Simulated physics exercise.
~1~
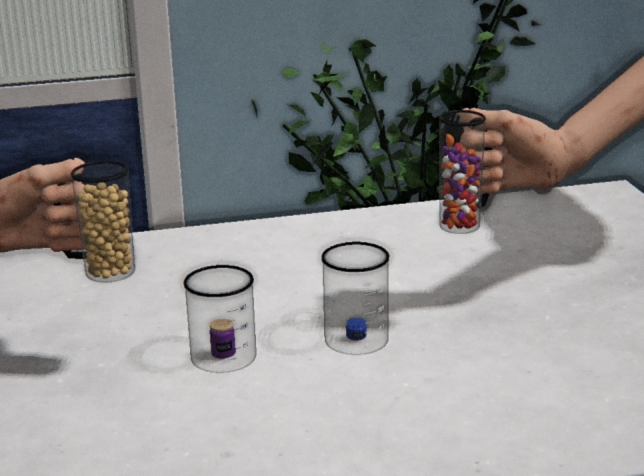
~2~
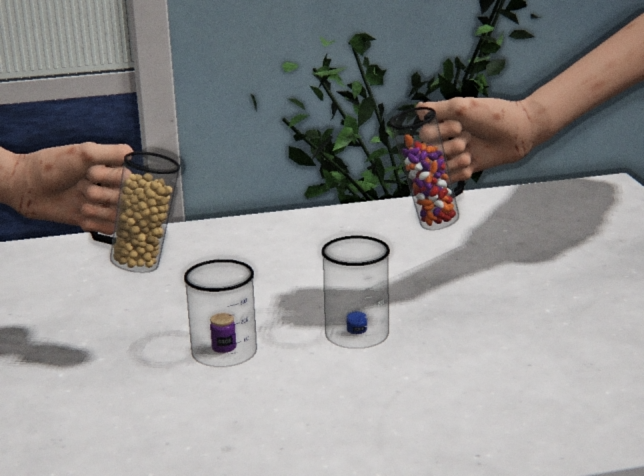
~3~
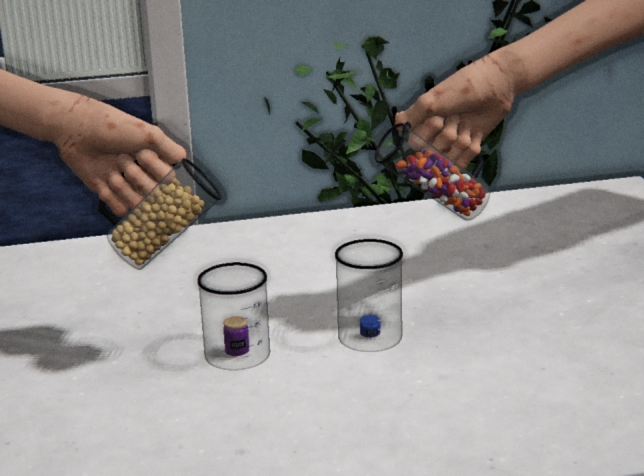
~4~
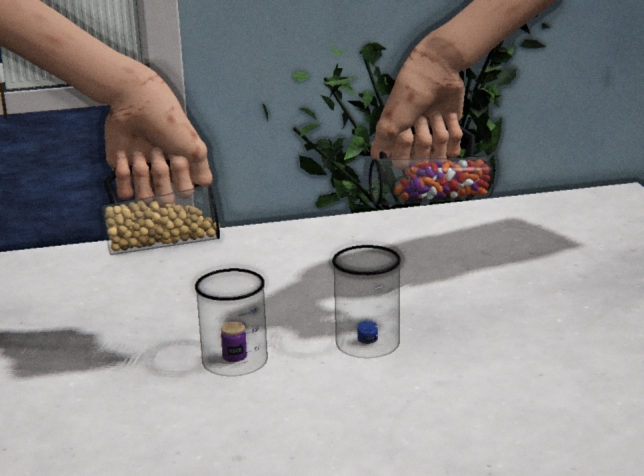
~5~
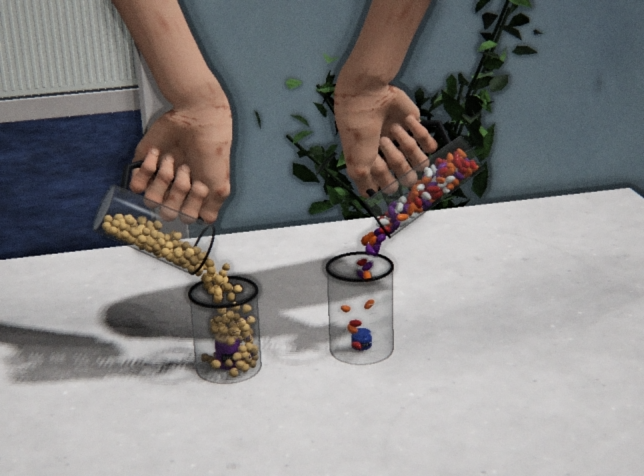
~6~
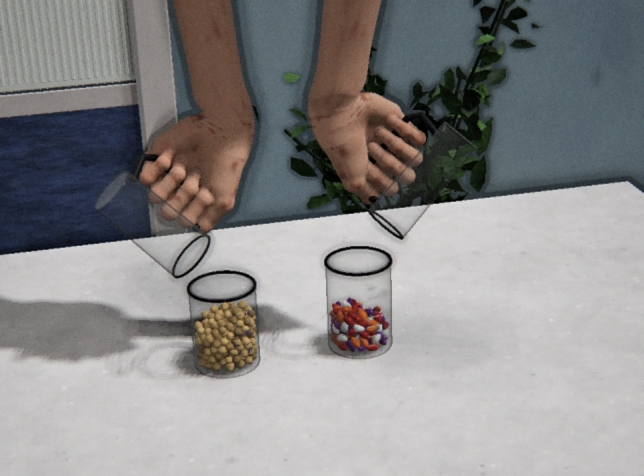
The clip opens on two clear beakers on a pale table, the left one holding a small purple object with a tan top and the right one a small blue object. A hand on each side holds a clear cup, one filled with tan balls and the other with colourful pieces. The hands move inward and tilt the cups until they lie on their sides, still full. They then tip them further, and both loads pour into the beakers. Finally the cups hang emptied, and both objects are buried, with the left beaker filled higher than the right.
